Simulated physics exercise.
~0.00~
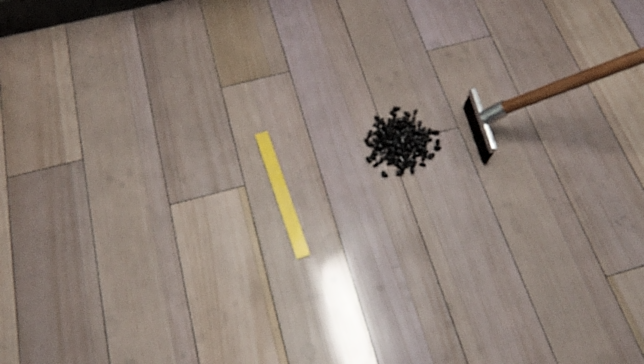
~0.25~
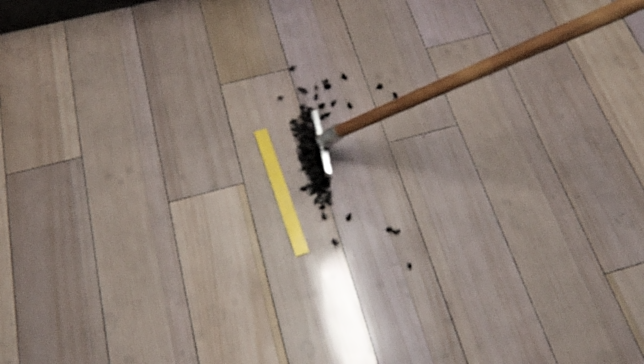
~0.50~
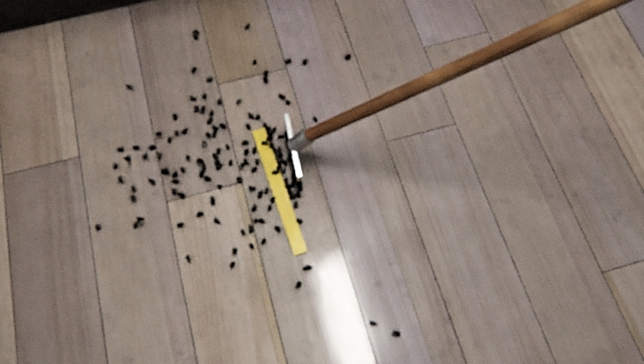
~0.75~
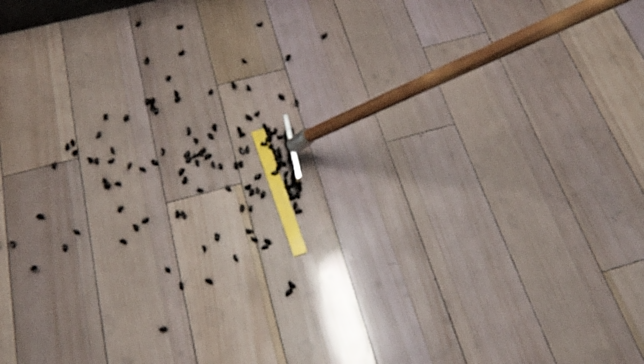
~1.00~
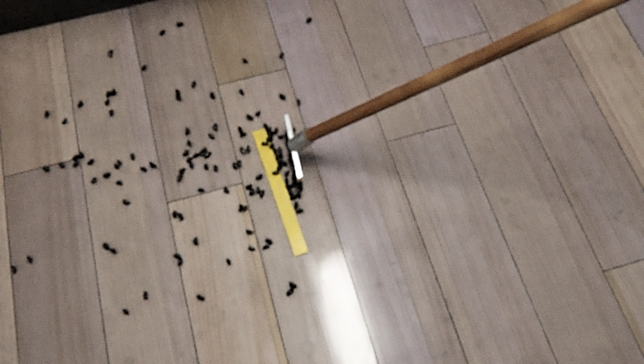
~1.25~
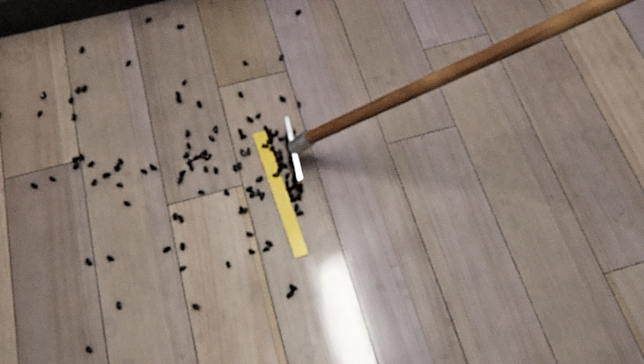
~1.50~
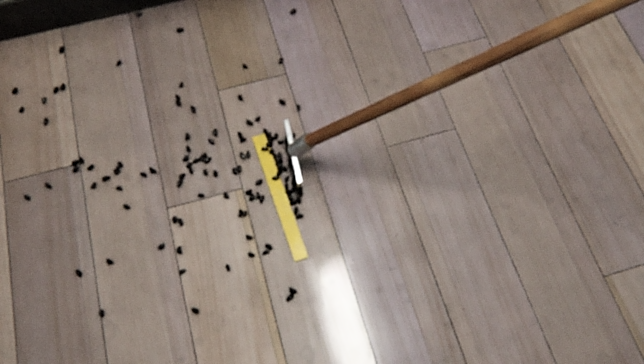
A squeegee pushes a pile of black beans left, scattering many past a yellow strip.
